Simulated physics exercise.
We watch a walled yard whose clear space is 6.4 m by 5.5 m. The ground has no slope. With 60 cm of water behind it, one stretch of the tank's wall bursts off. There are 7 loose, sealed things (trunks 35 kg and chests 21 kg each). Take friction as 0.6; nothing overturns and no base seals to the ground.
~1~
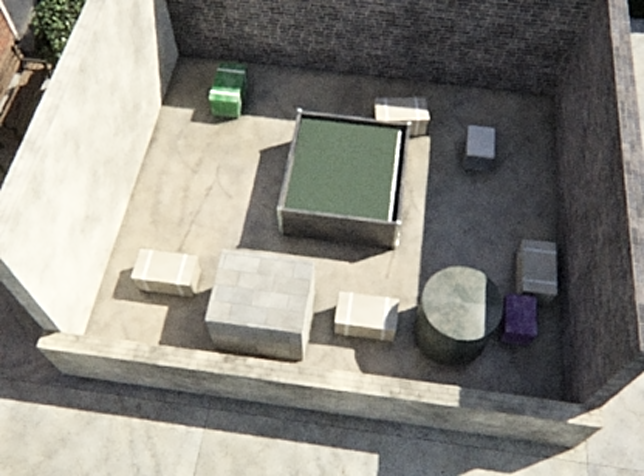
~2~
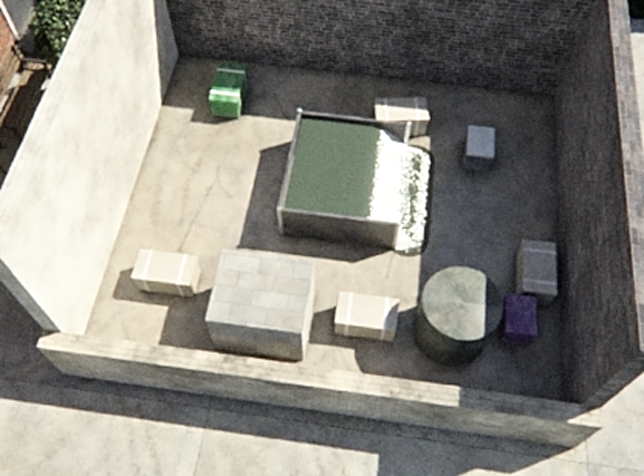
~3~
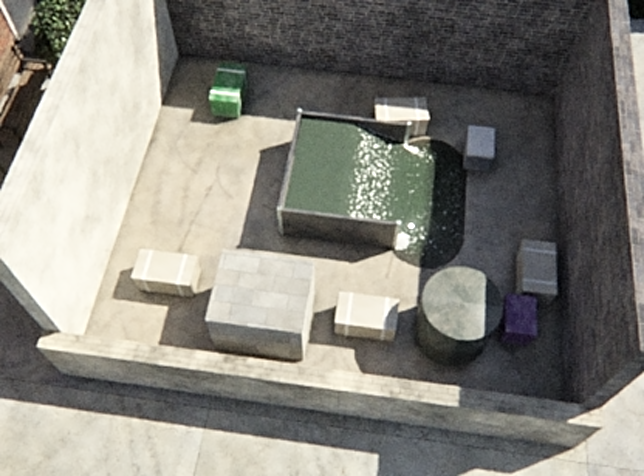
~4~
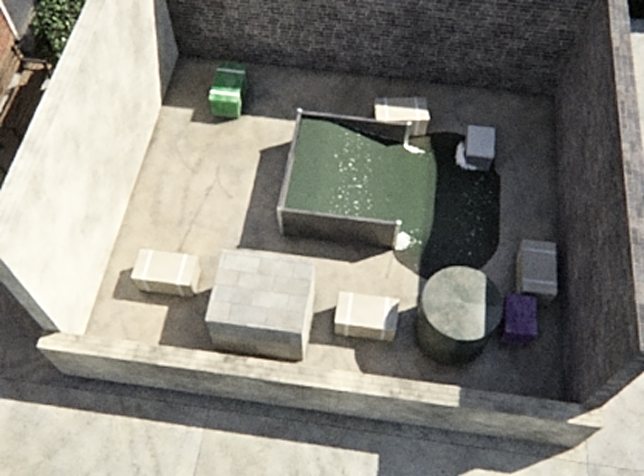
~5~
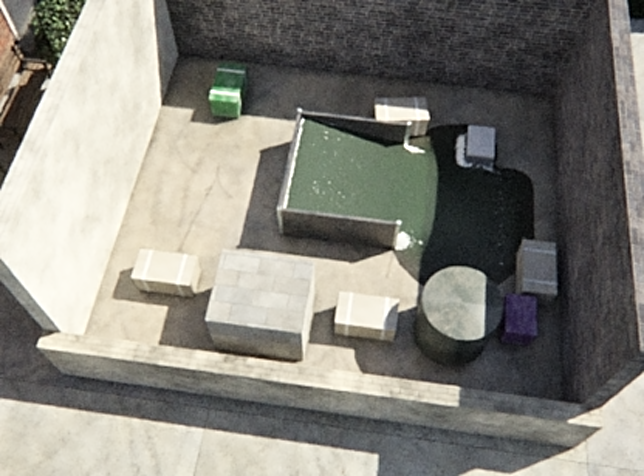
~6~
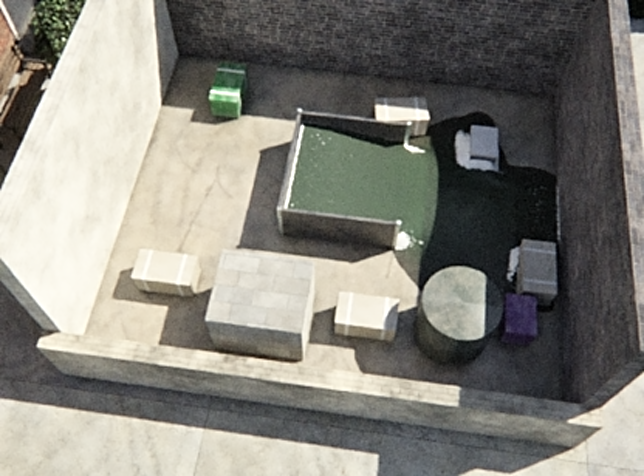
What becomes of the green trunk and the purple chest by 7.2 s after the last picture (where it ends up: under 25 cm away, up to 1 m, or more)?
The green trunk stays put; the purple chest ends far away.
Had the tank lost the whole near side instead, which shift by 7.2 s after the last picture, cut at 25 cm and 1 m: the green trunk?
In that case the green trunk holds its place.
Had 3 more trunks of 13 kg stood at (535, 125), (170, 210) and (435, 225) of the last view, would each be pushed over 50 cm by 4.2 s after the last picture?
In turn: Past it, under, past it.
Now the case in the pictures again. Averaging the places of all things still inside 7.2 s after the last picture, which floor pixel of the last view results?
Near (340, 223).
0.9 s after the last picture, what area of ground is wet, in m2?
Roughly 12 m2.
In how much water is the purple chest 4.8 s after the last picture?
About 10 cm.
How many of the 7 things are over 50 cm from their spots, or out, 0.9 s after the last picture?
1 of them.
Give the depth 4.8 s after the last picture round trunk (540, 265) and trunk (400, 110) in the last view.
Roughly 11 and 4 cm.
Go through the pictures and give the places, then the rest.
In the first picture, the green trunk at (228, 82) rests on the ground; the purple chest at (521, 314), on the bottom; 2.6 m2 under water; 0 of 7 have shifted.
In the second picture, the green trunk at (228, 82) rests on the ground; the purple chest at (521, 314) rests on the ground; water covers 3.6 m2; 0 of 7 have shifted.
In the third picture, the green trunk at (228, 82) rests on the ground; the purple chest at (521, 314), on the bottom; water covers 4.6 m2; 0 of 7 have shifted.
In the fourth picture, the green trunk at (228, 82) rests on the ground; the purple chest at (521, 314) rests on the ground; 5.9 m2 under water; 0 of 7 have shifted.
In the fifth picture, the green trunk at (228, 82), on the bottom; the purple chest at (521, 314), on the bottom; water covers 7.4 m2; 0 of 7 have shifted.
In the sixth picture, the green trunk at (228, 82), on the bottom; the purple chest at (521, 314), on the bottom; water covers 8.7 m2; 0 of 7 have shifted.
Then, 0.9 s after the last picture the green trunk is near (228, 82), 0.0 m from its start, aground; the purple chest is near (529, 330), 0.2 m from its start, aground; 1 afloat.
Then, 2.8 s after the last picture the green trunk is near (228, 82), 0.0 m from its start, aground; the purple chest is near (456, 371), 1.2 m from its start, aground; 2 afloat.
Then, 4.8 s after the last picture the green trunk is near (228, 82), 0.0 m from its start, aground; the purple chest is near (330, 344), 2.5 m from its start, afloat; 2 afloat.
Then, 7.2 s after the last picture the green trunk is near (228, 82), 0.0 m from its start, aground; the purple chest is near (329, 349), 2.6 m from its start, aground; 0 afloat.
